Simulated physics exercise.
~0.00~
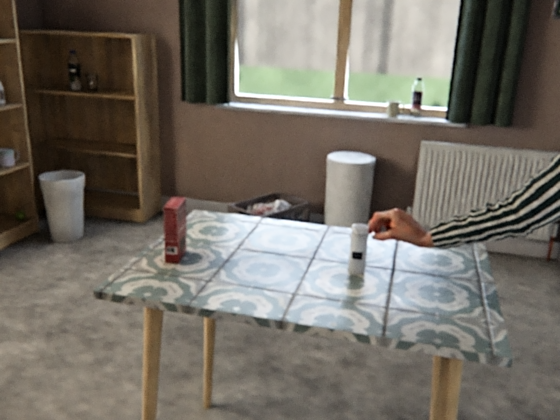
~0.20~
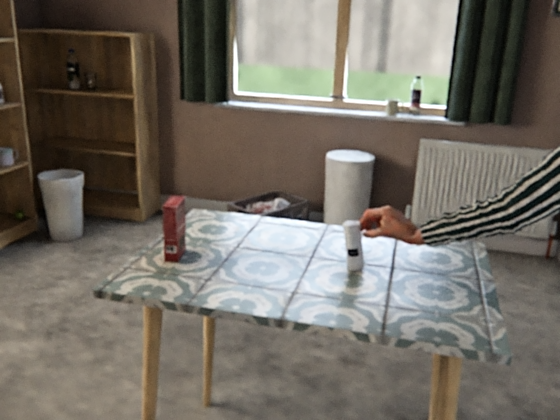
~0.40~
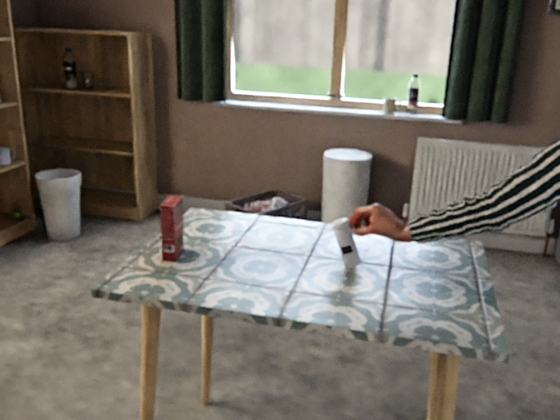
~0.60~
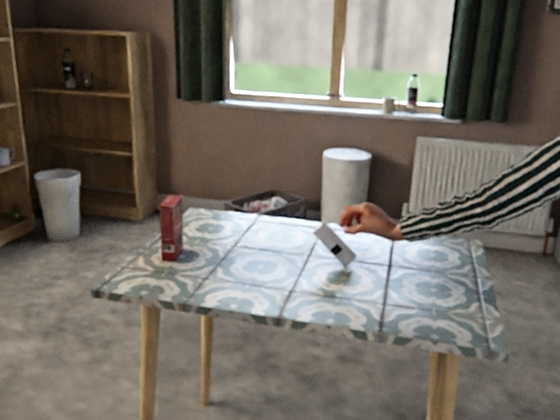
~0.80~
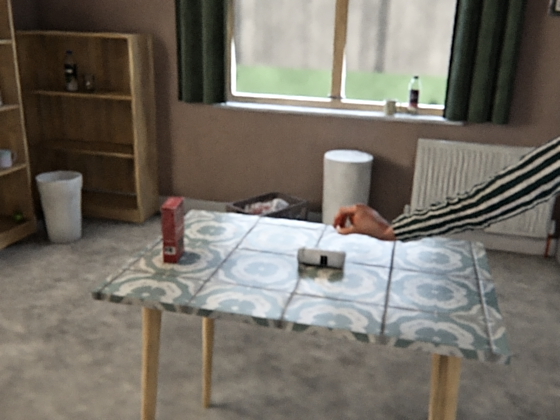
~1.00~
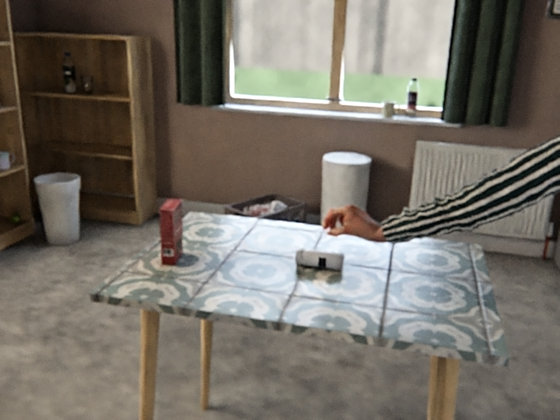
A hand in a striped sleeve pushing a white shaker leftward until it tips onto its side, the red packet staying upright.
